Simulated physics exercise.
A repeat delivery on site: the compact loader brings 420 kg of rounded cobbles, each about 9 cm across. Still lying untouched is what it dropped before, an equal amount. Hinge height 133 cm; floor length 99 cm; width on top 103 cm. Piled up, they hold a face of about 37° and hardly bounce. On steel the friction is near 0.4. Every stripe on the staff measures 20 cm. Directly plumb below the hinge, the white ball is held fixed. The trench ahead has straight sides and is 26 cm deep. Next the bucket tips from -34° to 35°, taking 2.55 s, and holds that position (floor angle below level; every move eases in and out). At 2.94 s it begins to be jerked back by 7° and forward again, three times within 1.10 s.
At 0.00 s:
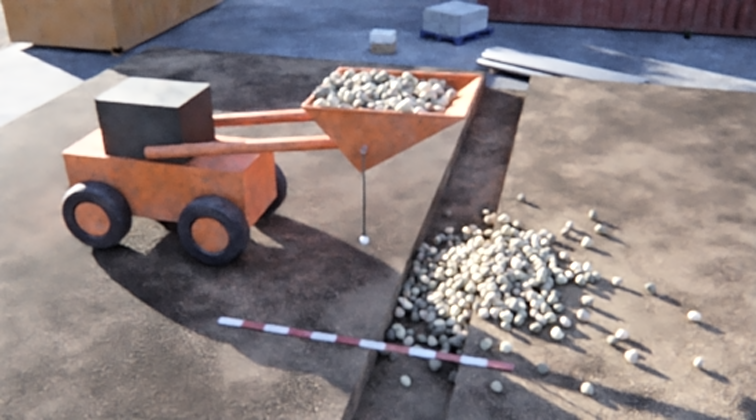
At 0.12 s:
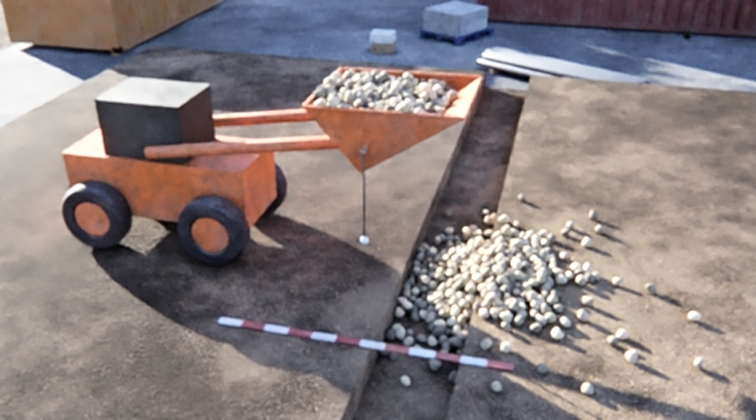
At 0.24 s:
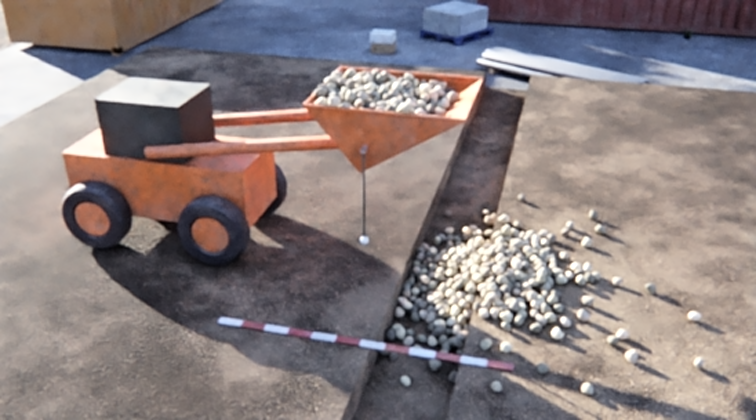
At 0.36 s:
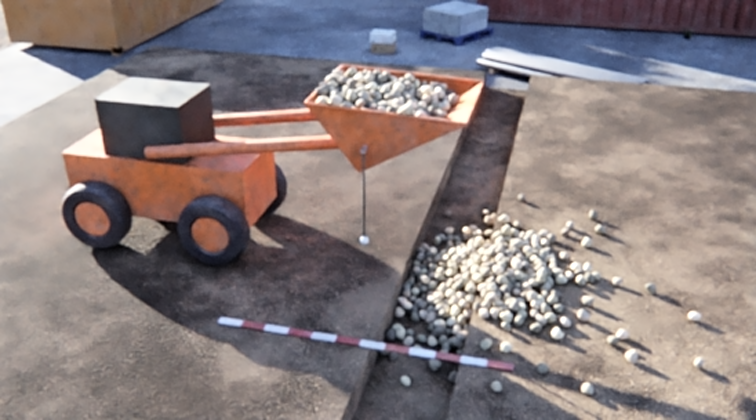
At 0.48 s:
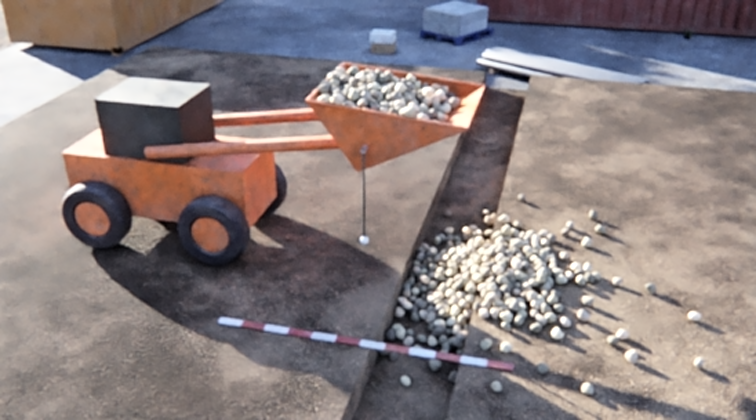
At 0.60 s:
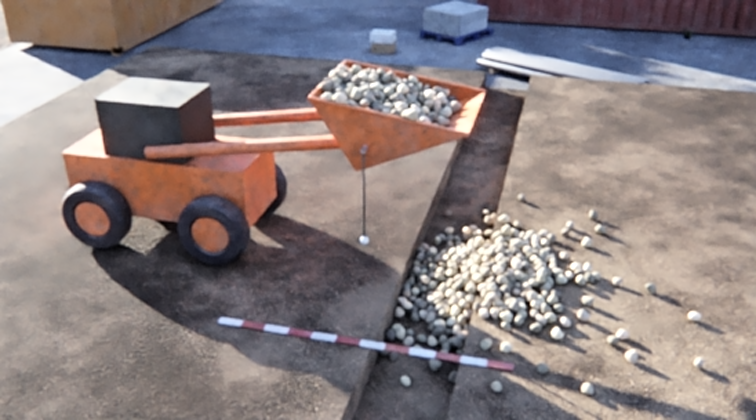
An orange loader with a dark block on its body stands at left on brown ground, seen from above in sunlight. Its raised bucket holds pale rounded stones beside a narrow trench, where a similar heap lies, with stray stones at right and a red-and-white staff in front. The bucket slowly tilts its outer lip slightly downward, its stones shifting a little, while everything else and the view stay still.
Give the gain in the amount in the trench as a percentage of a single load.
Roughly 45 per cent of a load.
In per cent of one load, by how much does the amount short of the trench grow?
Close to 0 parts in a hundred.
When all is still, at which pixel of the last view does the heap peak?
I'd say somewhere near (507, 251).
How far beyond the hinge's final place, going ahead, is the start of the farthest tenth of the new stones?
I'd estimate about 160 cm.
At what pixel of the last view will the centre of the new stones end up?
The centre sits about (490, 268).
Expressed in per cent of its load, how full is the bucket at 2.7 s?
Around 25 in a hundred.
After 1.9 s the floor is at 24°; in per cent of one load, 96 in the bucket, 68 in the trench, 36 past the trench; the foremost stones are at (640, 310).
After 2.7 s the floor is at 35°; in per cent of one load, 24 in the bucket, 104 in the trench, 72 past the trench; the foremost stones are at (640, 310).
After 4.5 s the floor is at 35°; in per cent of one load, 0 in the bucket, 109 in the trench, 91 past the trench; the foremost stones are at (659, 320).
After 7.1 s the floor is at 35°; in per cent of one load, 0 in the bucket, 109 in the trench, 91 past the trench; the foremost stones are at (659, 320). Net gain in the trench, 45.
